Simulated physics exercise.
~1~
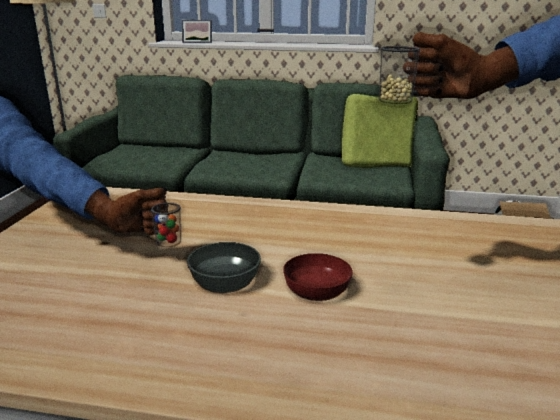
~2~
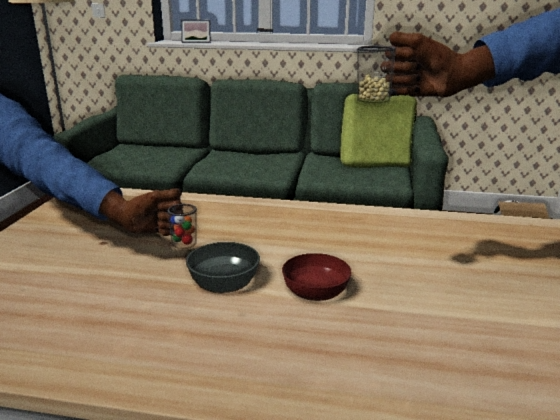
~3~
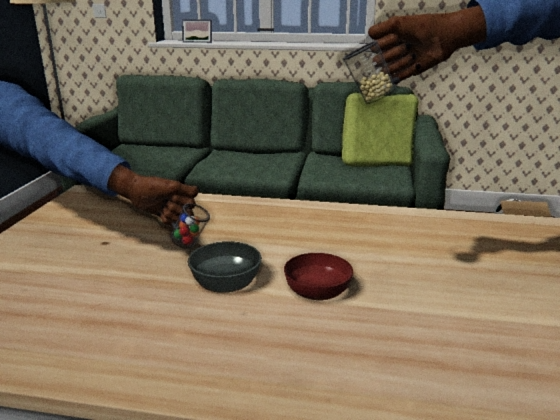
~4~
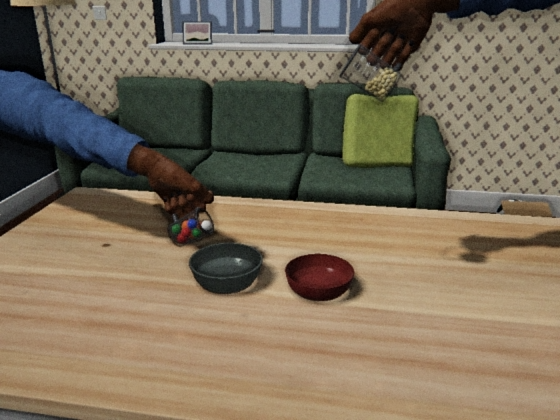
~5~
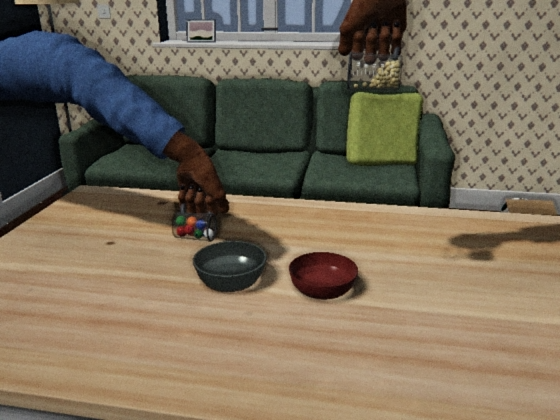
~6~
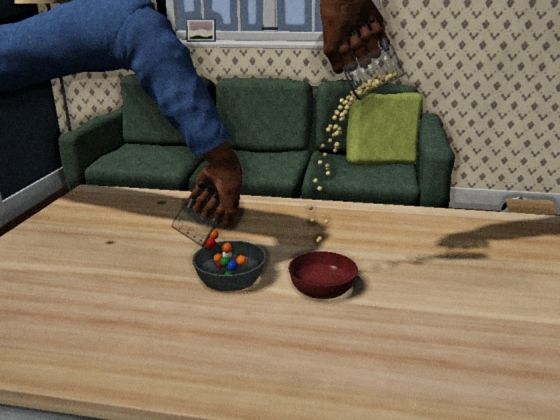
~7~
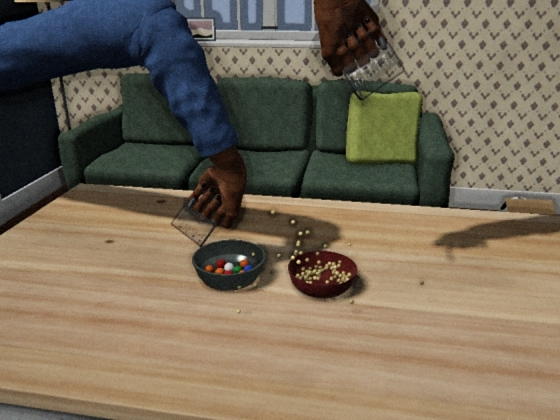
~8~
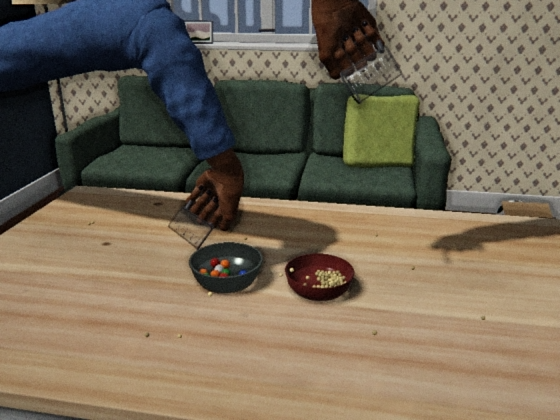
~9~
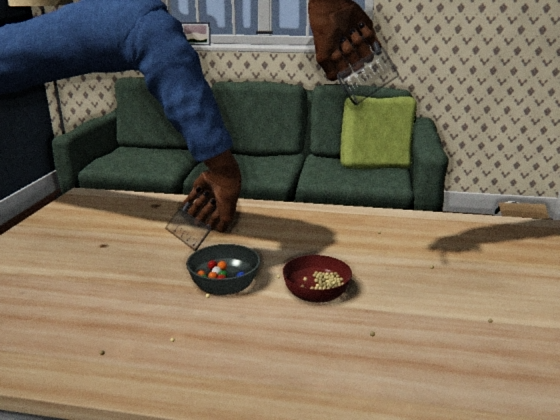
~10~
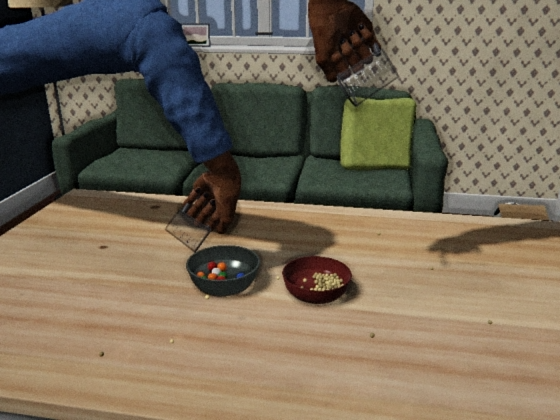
We see two hands tip clear cups over shallow bowls on a wooden table, the left cup held low and the right one high. The colorful balls all land in the dark bowl, while most of the small pale pieces settle in the red bowl and a few scatter across the table.
